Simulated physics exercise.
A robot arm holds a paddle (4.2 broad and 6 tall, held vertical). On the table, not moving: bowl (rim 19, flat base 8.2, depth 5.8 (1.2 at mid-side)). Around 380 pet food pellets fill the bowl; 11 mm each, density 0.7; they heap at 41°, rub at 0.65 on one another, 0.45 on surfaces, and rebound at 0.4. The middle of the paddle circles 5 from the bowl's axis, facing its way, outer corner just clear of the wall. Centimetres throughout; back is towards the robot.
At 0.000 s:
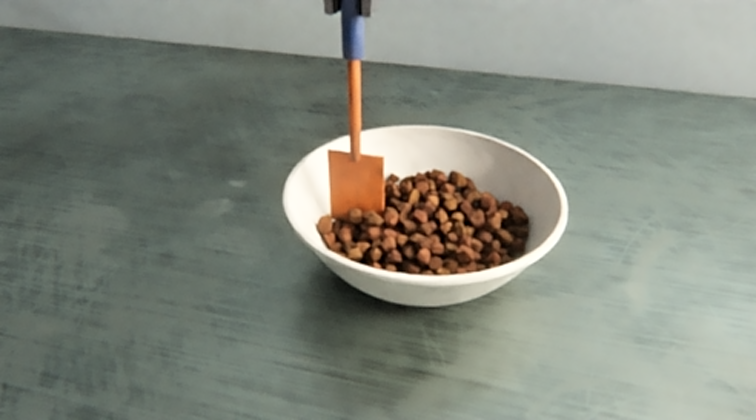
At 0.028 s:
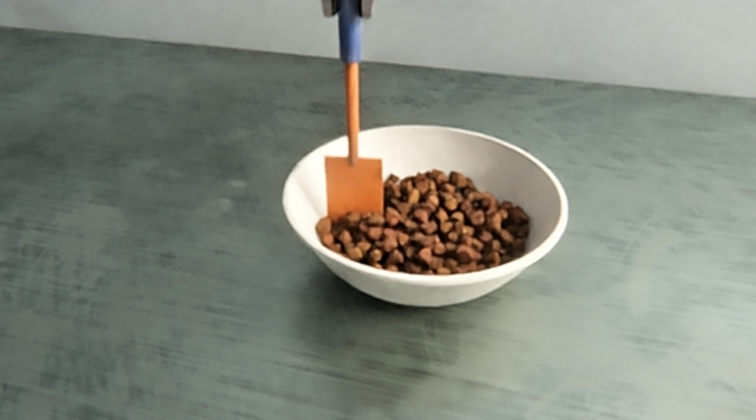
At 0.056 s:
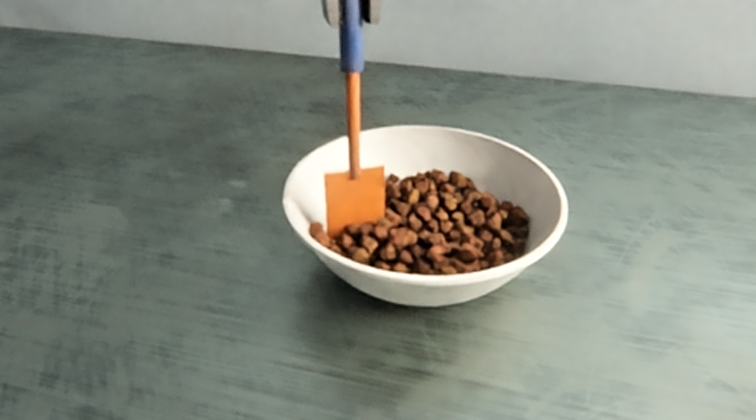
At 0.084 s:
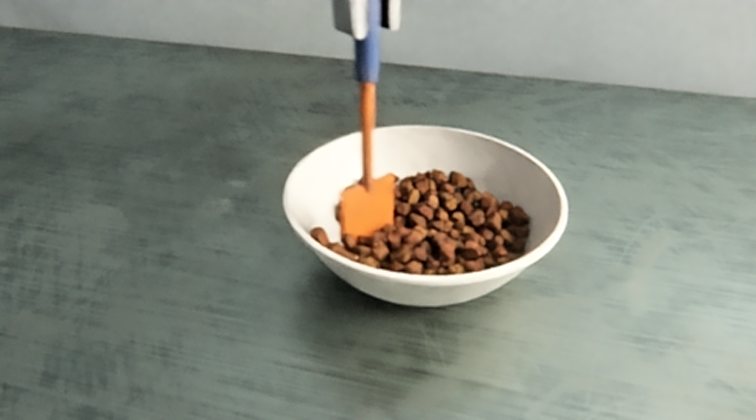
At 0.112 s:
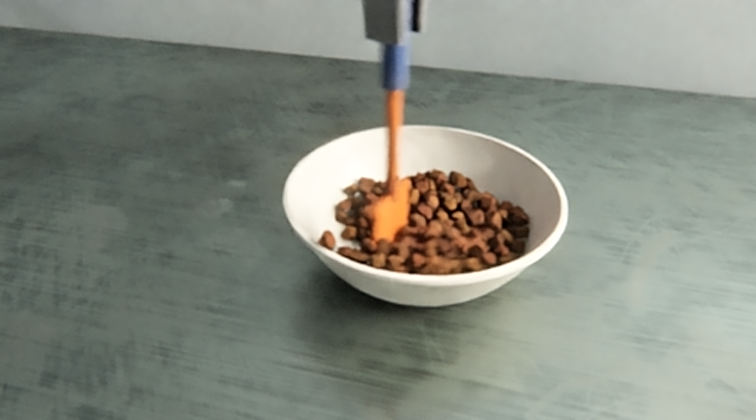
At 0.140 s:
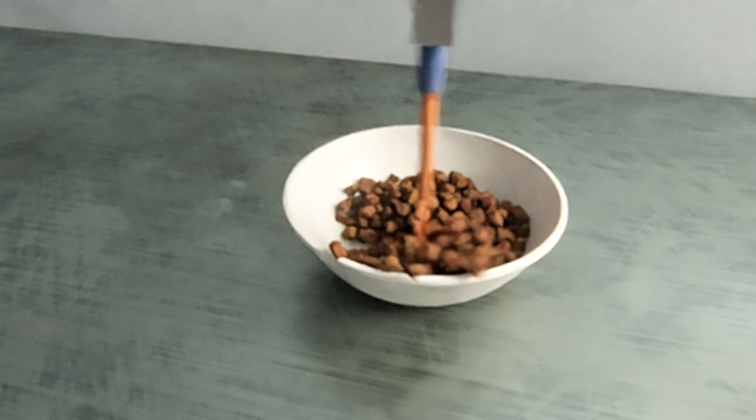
In the video, a robot arm holds an upright orange paddle in a white bowl of brown pellets. The paddle moves slowly at the left side, then sweeps toward the right through the near side, turning and pushing pellets along.
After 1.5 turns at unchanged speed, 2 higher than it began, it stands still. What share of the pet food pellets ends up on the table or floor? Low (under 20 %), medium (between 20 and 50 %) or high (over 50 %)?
Share on the table or floor: Medium (between 20 and 50 %).
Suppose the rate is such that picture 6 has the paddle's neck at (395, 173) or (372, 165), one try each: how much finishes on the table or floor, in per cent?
About 15 and 10 per cent.
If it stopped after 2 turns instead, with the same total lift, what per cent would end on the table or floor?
It would be near 35 per cent.
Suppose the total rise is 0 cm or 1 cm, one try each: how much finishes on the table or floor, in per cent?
Some 45 and 35 per cent.
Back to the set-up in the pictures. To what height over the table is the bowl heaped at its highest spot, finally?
Some 4.5 cm.
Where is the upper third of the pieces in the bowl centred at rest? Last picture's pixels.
Near (410, 233).
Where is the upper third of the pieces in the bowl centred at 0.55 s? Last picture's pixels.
Around (395, 244).
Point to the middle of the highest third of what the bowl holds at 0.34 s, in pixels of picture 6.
Near (410, 154).
After 0.34 s, 269° round, highest piece 9 above the table; 324 in the bowl, 22 on the table or floor, 31 in flight or on the tool.
After 0.55 s, 79° round, highest piece 8 above the table; 276 in the bowl, 88 on the table or floor, 13 in flight or on the tool.
After 0.85 s, 180° round, highest piece 5 above the table; 271 in the bowl, 106 on the table or floor.
After 1.55 s, 180° round, highest piece 5 above the table; 271 in the bowl, 106 on the table or floor.
At rest, 271 in the bowl, 106 on the table or floor. That is 28 % on the table or floor.
